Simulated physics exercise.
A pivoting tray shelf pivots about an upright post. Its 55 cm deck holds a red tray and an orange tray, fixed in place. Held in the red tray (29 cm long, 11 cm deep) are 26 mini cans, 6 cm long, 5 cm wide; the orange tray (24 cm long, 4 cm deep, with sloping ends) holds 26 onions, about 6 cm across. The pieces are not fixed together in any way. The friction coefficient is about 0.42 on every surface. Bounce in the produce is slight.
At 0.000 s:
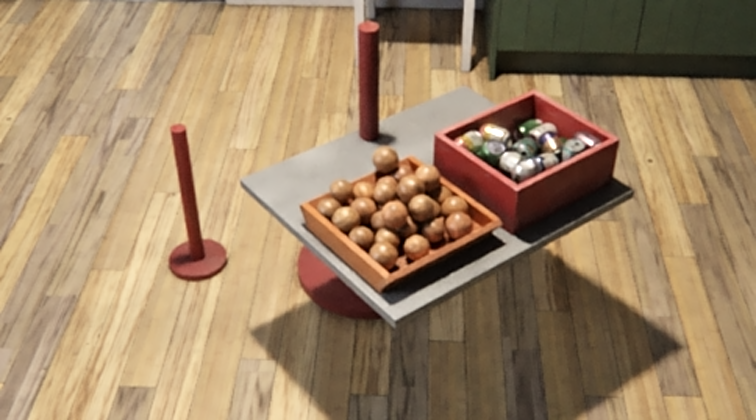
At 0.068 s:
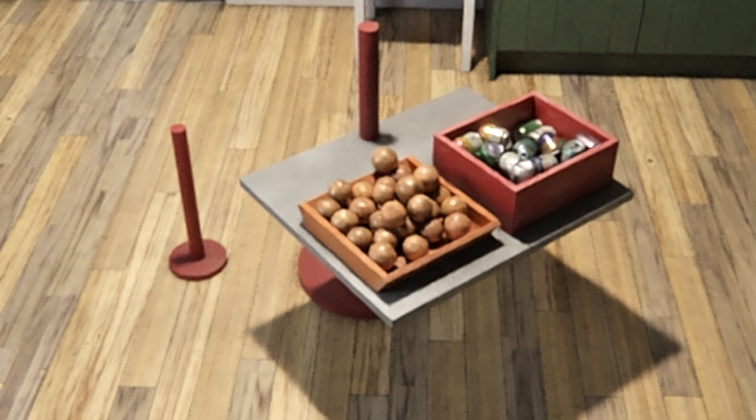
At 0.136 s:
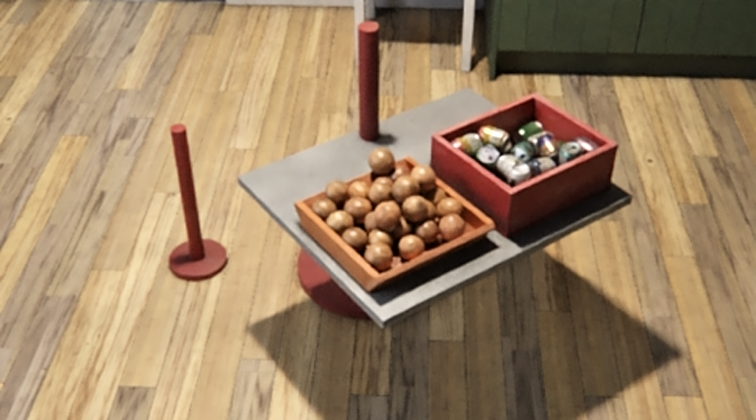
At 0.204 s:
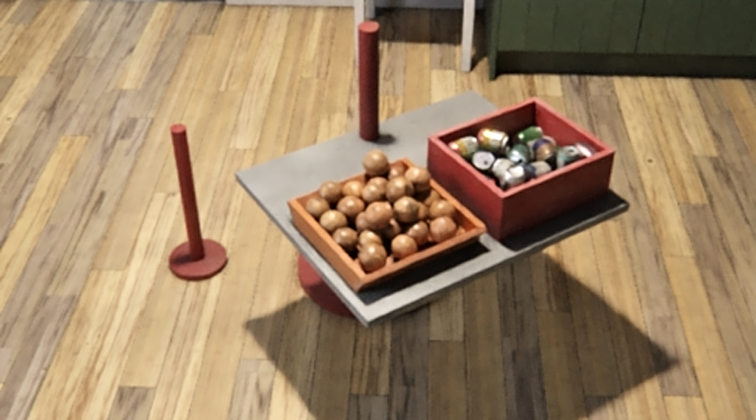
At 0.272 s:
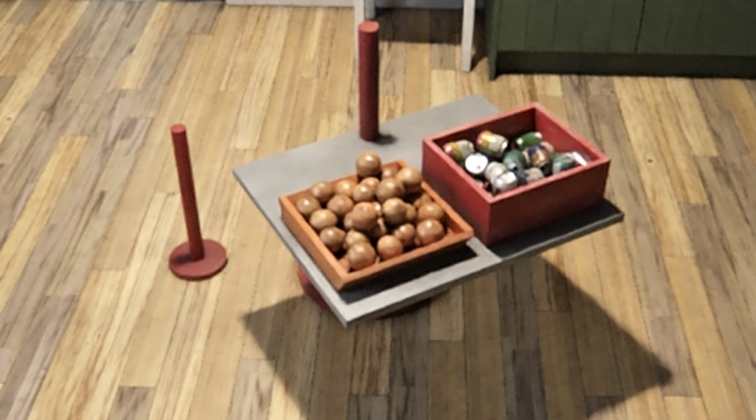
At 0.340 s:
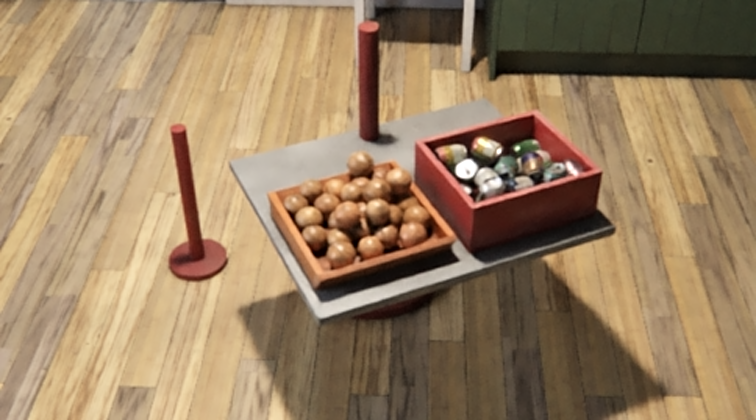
On a wood-plank floor, near a slim red post on a round base, a grey tabletop holds an orange tray heaped with brown balls beside a deeper red tray of small cans. The tabletop barely moves at first, then swivels slowly clockwise, its near corner swinging left as both loaded trays ride along.
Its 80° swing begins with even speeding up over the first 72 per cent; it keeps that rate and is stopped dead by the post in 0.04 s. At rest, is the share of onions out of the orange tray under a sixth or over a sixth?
Under a sixth.
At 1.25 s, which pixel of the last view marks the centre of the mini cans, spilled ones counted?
Roughly at (297, 215).
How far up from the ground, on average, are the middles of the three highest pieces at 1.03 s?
54 cm.
After 0.83 s, end of the swing.
After 0.91 s, red tray 26 in, 0 out and orange tray 26 in, 0 out.
After 1.03 s, red tray 26 in, 0 out and orange tray 26 in, 0 out.
After 1.25 s, red tray 26 in, 0 out and orange tray 25 in, 1 out.
When it is over (at 1.68 s), red tray 26 in, 0 out and orange tray 25 in, 1 out. Asked share, 1 of 26, 4 per cent.
